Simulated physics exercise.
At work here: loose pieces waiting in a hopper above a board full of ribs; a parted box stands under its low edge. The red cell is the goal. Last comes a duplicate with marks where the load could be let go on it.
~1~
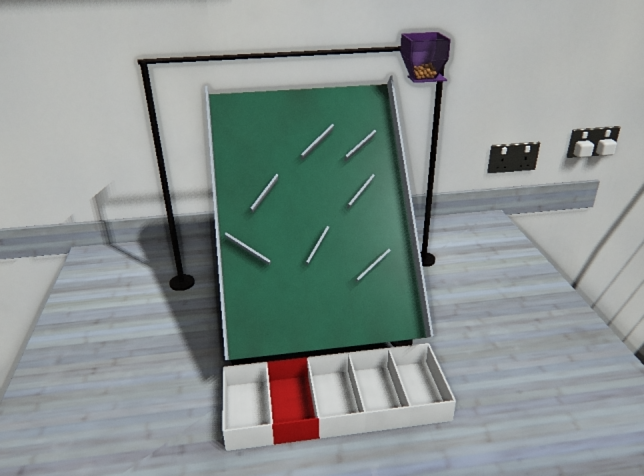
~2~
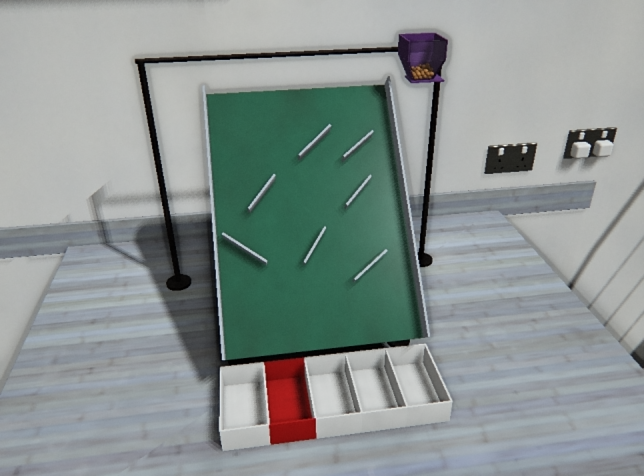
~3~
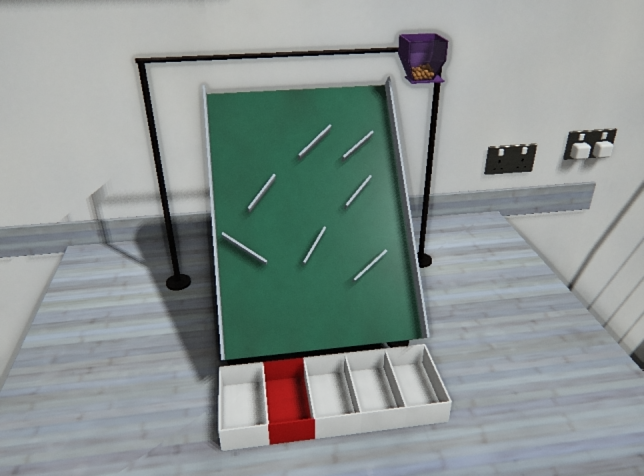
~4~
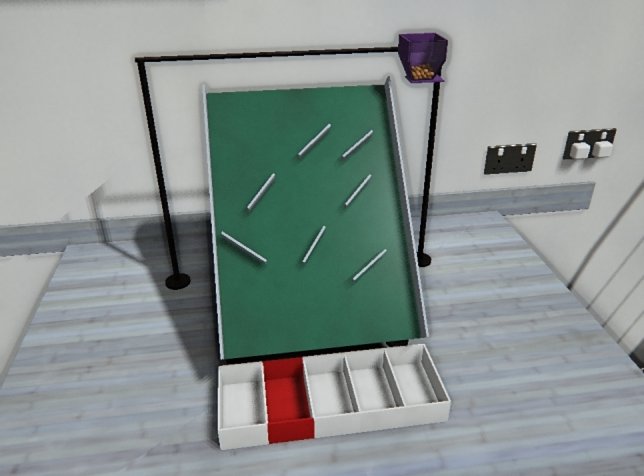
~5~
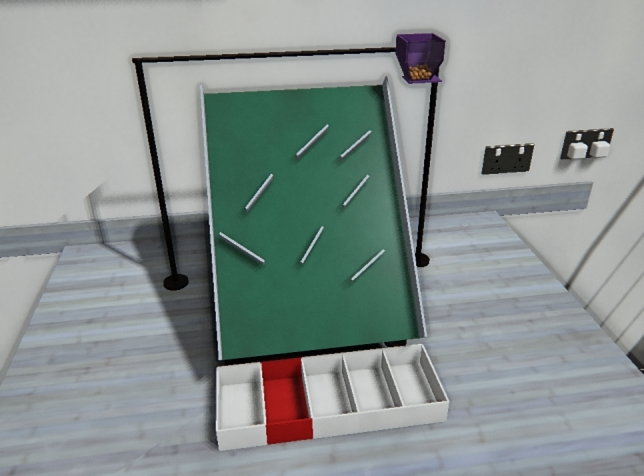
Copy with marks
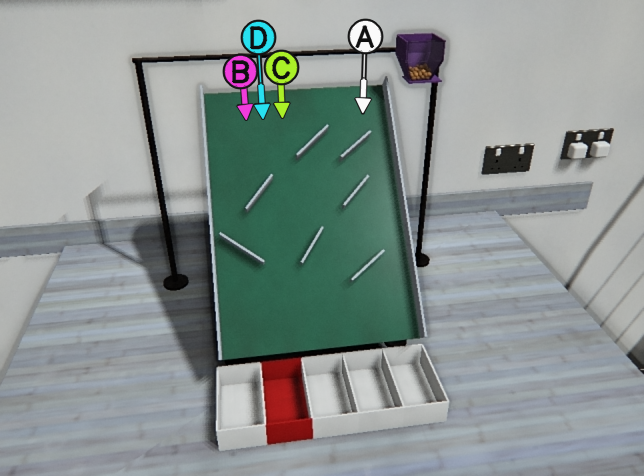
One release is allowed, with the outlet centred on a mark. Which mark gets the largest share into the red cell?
Choose C.
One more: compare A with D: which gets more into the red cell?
D it is.
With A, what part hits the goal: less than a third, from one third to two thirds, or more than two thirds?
Less than a third.
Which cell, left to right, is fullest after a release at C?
It is the second one.
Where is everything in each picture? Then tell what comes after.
Hopper near (423, 70), roasted chickpeas, door shut, in the first frame.
Ribs (299, 155) to (331, 125), (344, 156) to (373, 131), (249, 209) to (275, 174), in the second frame.
Ribs (347, 205) to (371, 176), (222, 233) to (267, 262), (304, 262) to (325, 227), in the third frame.
Ribs (354, 279) to (386, 250), in the fourth frame.
Red cell near (290, 430), number 2 of 5 from the left, in the fifth frame.
On the marked copy, mark A meets the board at (362, 107); mark B meets the board at (245, 114); mark C meets the board at (282, 112); mark D meets the board at (262, 113).
With A, a small share in the red cell, close to two thirds in other cells, a small share held on the board, a small share outside the box.
With B, close to a third in the red cell, close to two thirds in other cells, only a few held on the board.
With C, close to two thirds in the red cell, close to a quarter in other cells, a small share outside the box.
With D, close to half in the red cell, close to a third in other cells, a small share held on the board, a small share outside the box.
